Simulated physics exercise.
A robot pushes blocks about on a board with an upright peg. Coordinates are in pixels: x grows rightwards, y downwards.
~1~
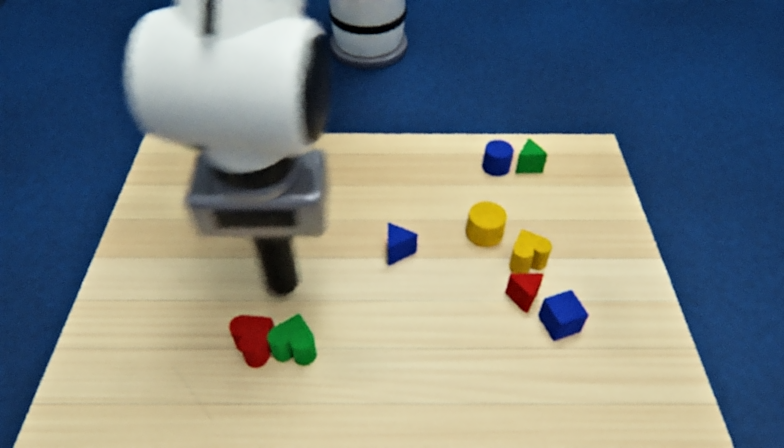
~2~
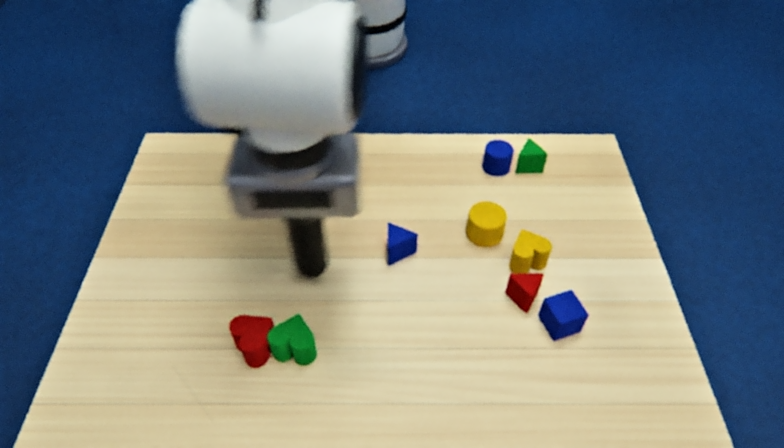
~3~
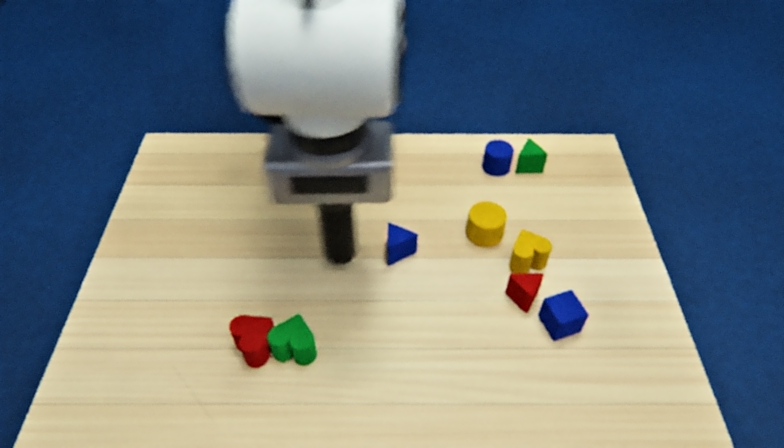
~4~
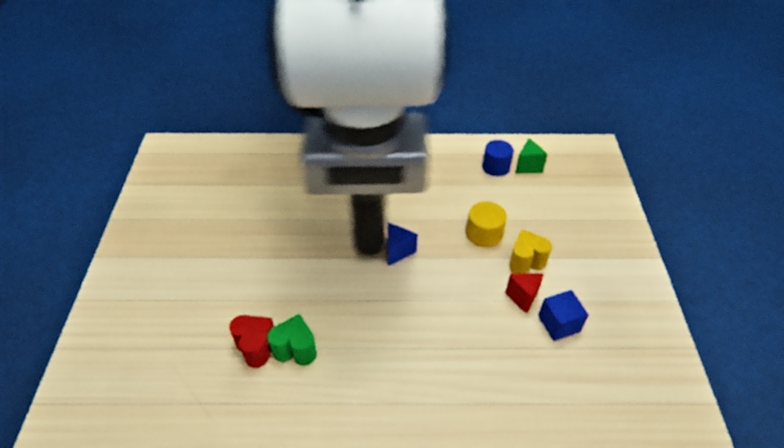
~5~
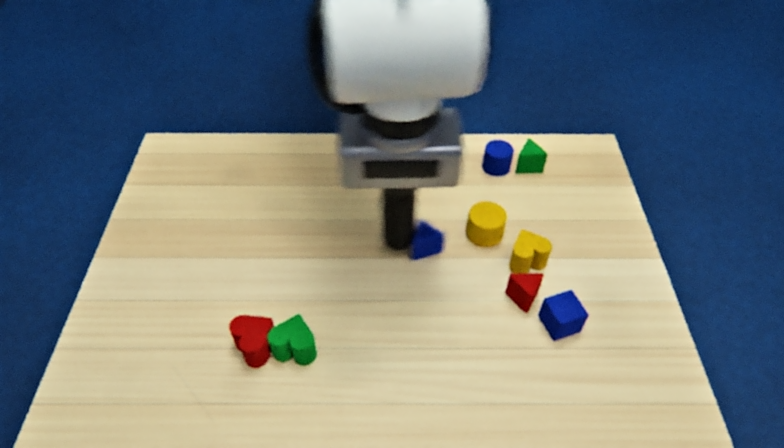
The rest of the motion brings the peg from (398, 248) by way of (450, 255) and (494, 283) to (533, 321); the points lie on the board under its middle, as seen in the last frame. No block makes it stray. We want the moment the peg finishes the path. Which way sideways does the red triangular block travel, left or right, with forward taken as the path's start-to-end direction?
It shifts to the right.
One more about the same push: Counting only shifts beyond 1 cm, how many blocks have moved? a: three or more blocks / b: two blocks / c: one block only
a (three or more blocks)
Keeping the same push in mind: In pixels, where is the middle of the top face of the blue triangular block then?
Around pixel (504, 239).
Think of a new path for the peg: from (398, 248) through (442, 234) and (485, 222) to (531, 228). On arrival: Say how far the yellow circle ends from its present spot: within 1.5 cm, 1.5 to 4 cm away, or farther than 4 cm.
Above 4 cm.
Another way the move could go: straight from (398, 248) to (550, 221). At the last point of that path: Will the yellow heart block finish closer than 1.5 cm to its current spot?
Yes
On the path given first. One third of the way, peg at (451, 246); blue triangular block at (480, 235), turned 20° anticlockwise.
Two thirds of the way, peg at (496, 274); blue triangular block at (504, 239), turned 55° anticlockwise.
At the end, peg at (536, 313); blue triangular block at (504, 239), turned 55° anticlockwise; red triangular block at (575, 319), turned 15° anticlockwise; yellow heart block unmoved; blue square at (605, 324), turned 55° anticlockwise.
